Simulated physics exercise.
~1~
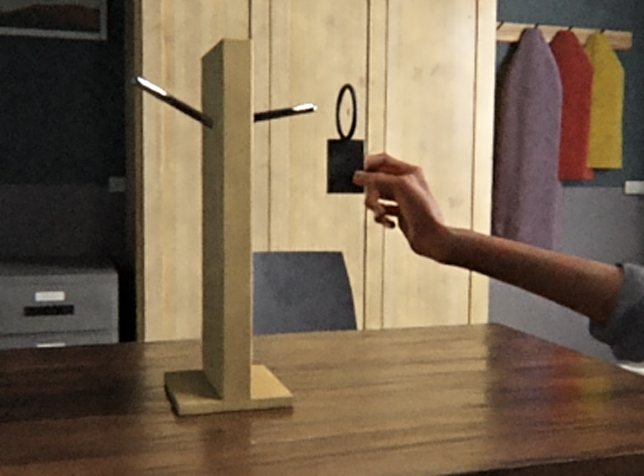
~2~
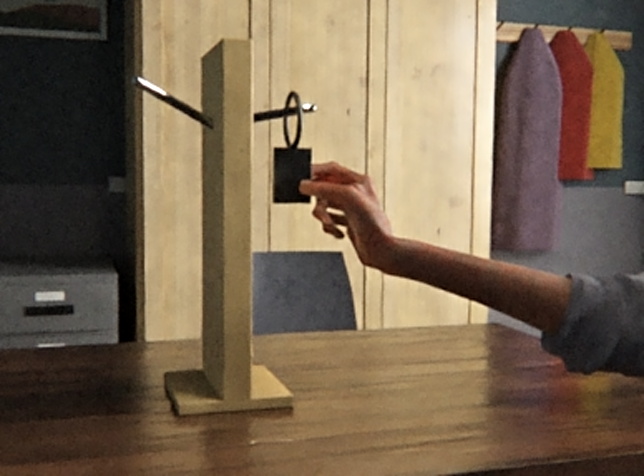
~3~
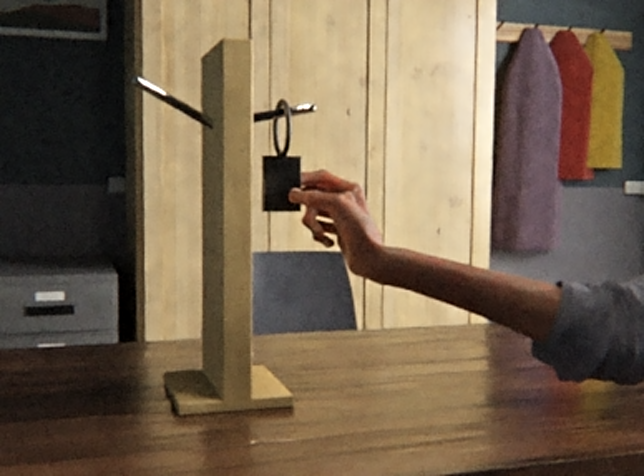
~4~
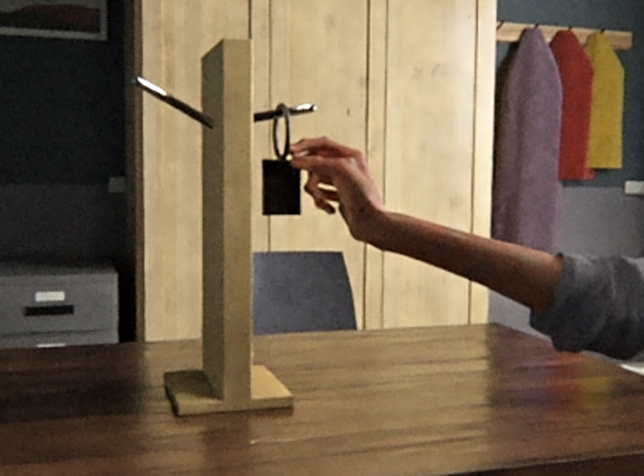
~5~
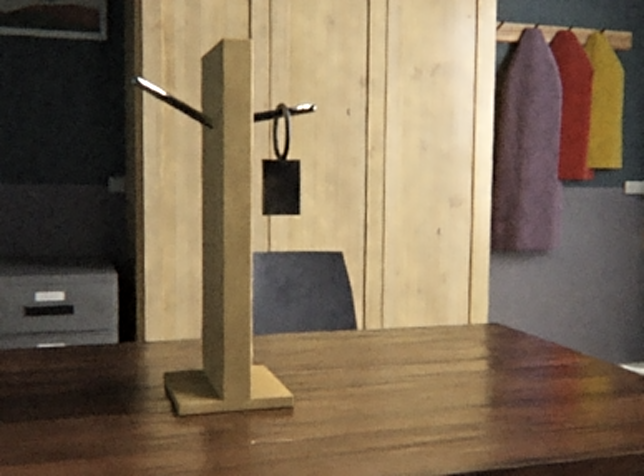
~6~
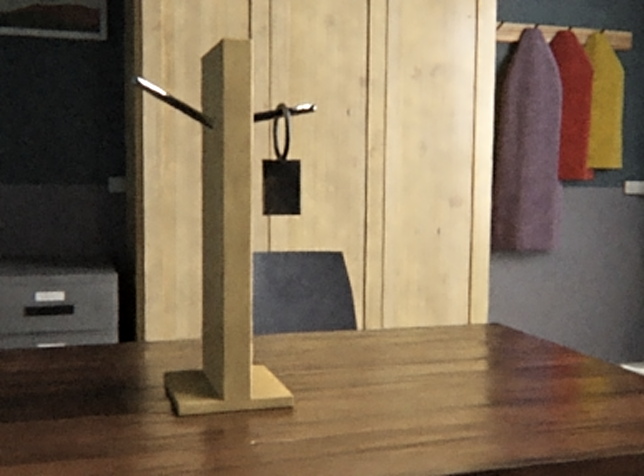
In the video, a hand carries a black tag with a ring leftward to a wooden peg stand on a table, hooks the ring over the right peg, and lowers it slightly. The hand lets go and withdraws, and the tag remains hanging still from the peg.
